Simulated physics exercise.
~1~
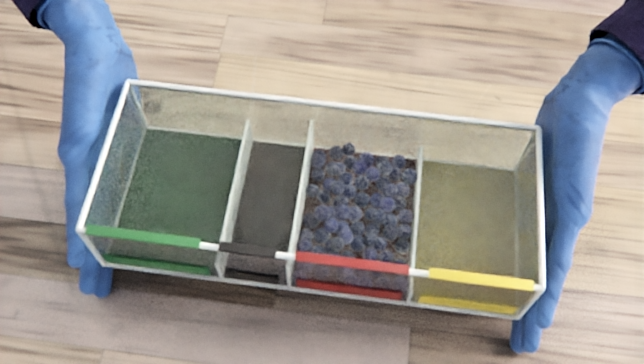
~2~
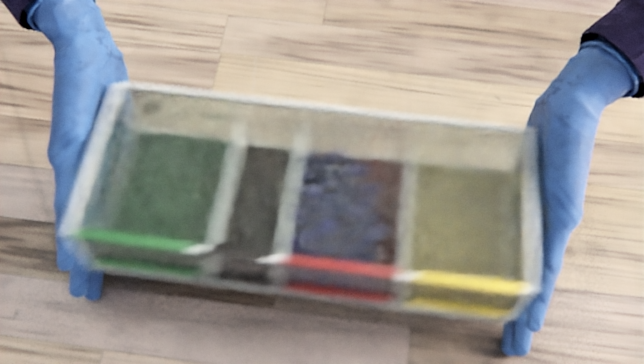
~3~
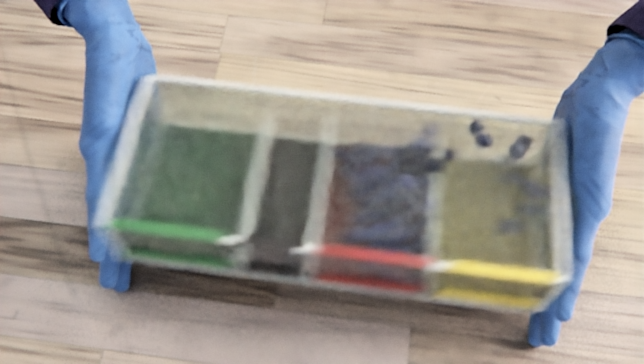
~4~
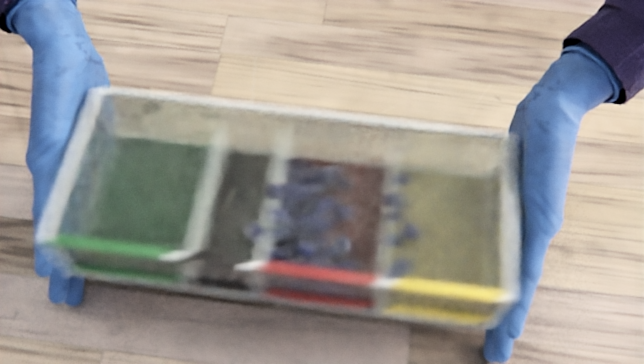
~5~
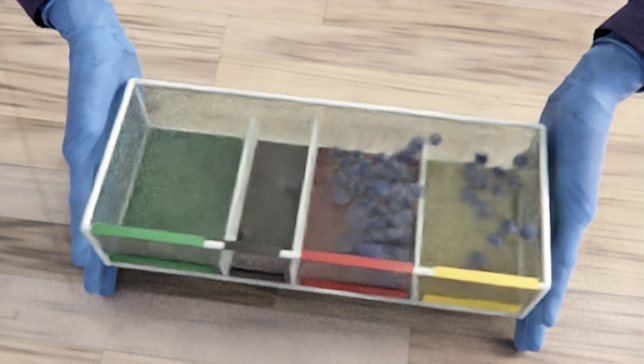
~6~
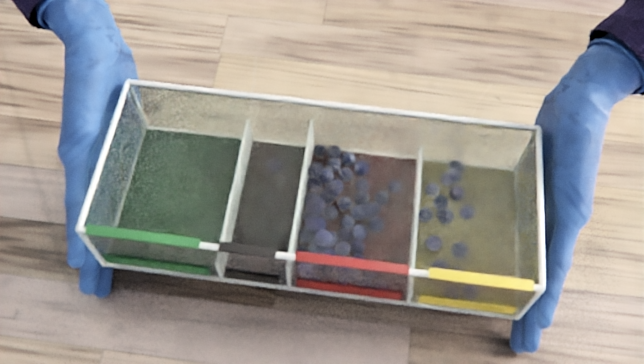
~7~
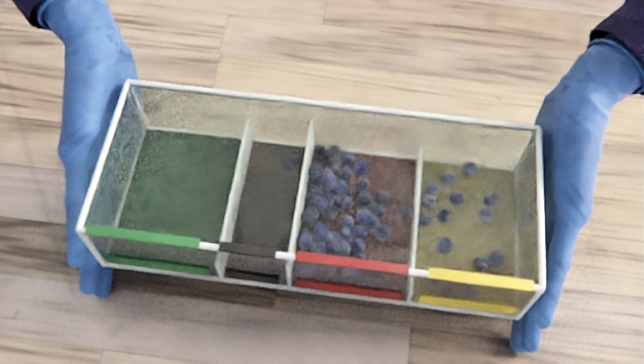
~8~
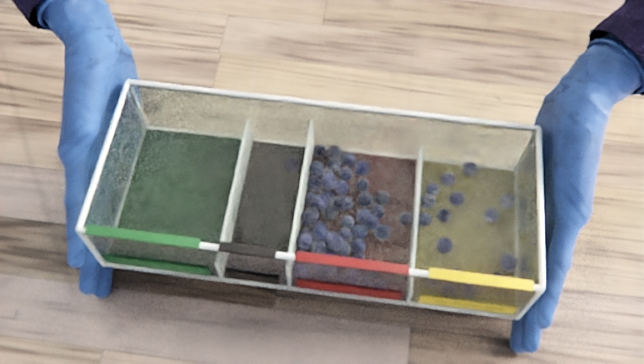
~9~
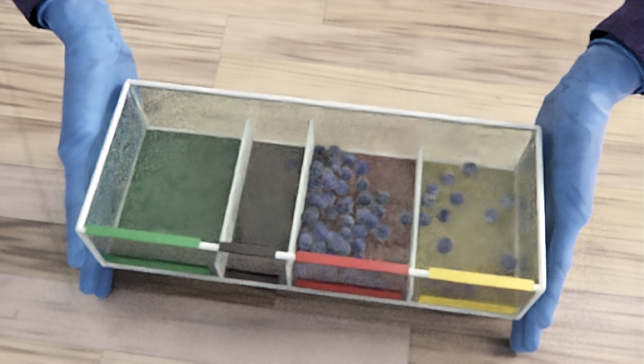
A clear lidded box held between two blue-gloved hands is seen from above, over a pale wood-plank surface. Its four compartments run green, black, red and yellow from left to right, and a heap of dark blue berries fills the red one. The hands shake the box left, right, left and right again, blurring it, and berries scatter over the partition into the yellow compartment. The box returns to its starting place and stays level as the berries settle. At the end most lie in the red compartment, bunched toward its left side, with several spread across the yellow.
